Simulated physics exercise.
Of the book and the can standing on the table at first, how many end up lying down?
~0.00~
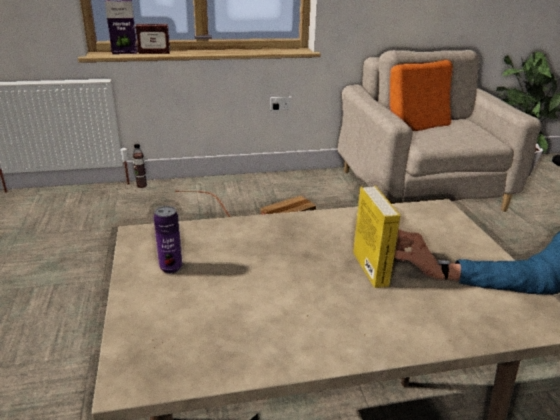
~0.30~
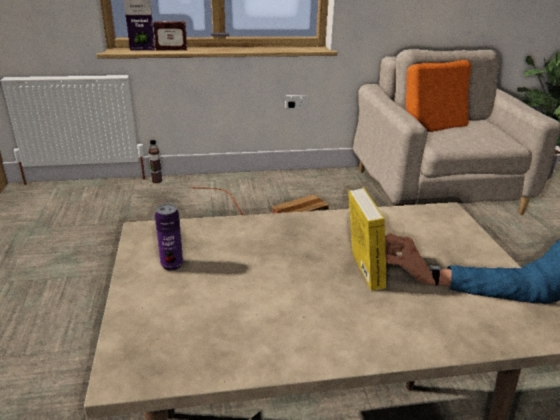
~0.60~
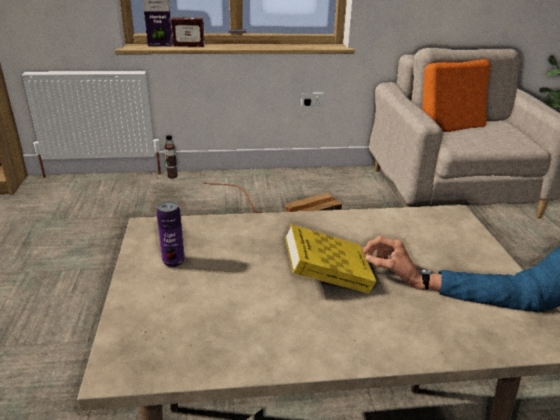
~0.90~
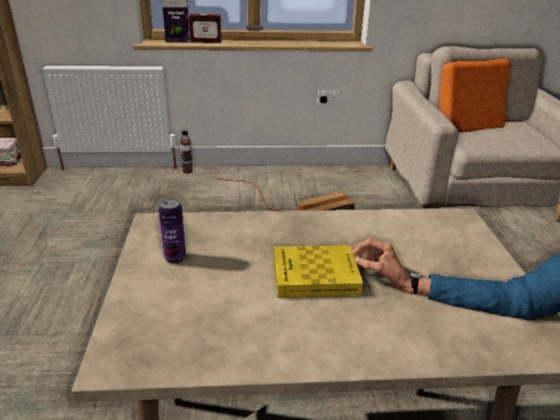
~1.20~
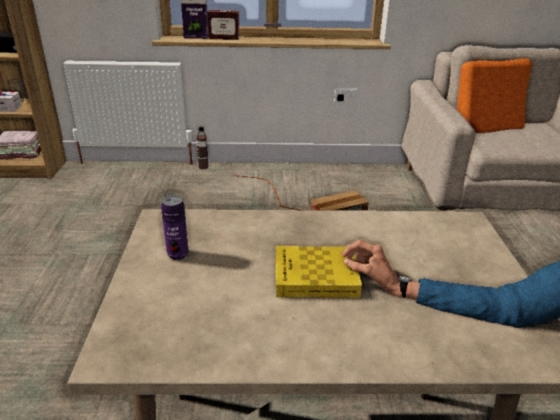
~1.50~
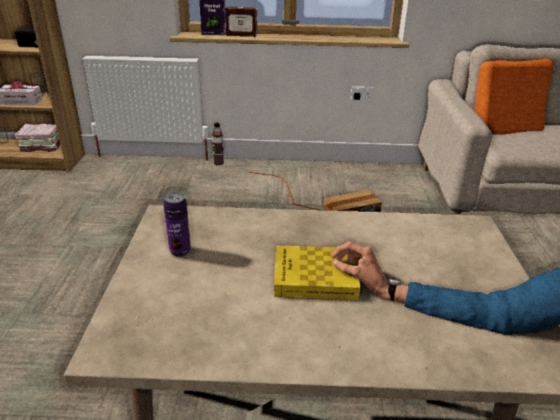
One of them ends up lying down, the yellow book, while the purple can stays upright.
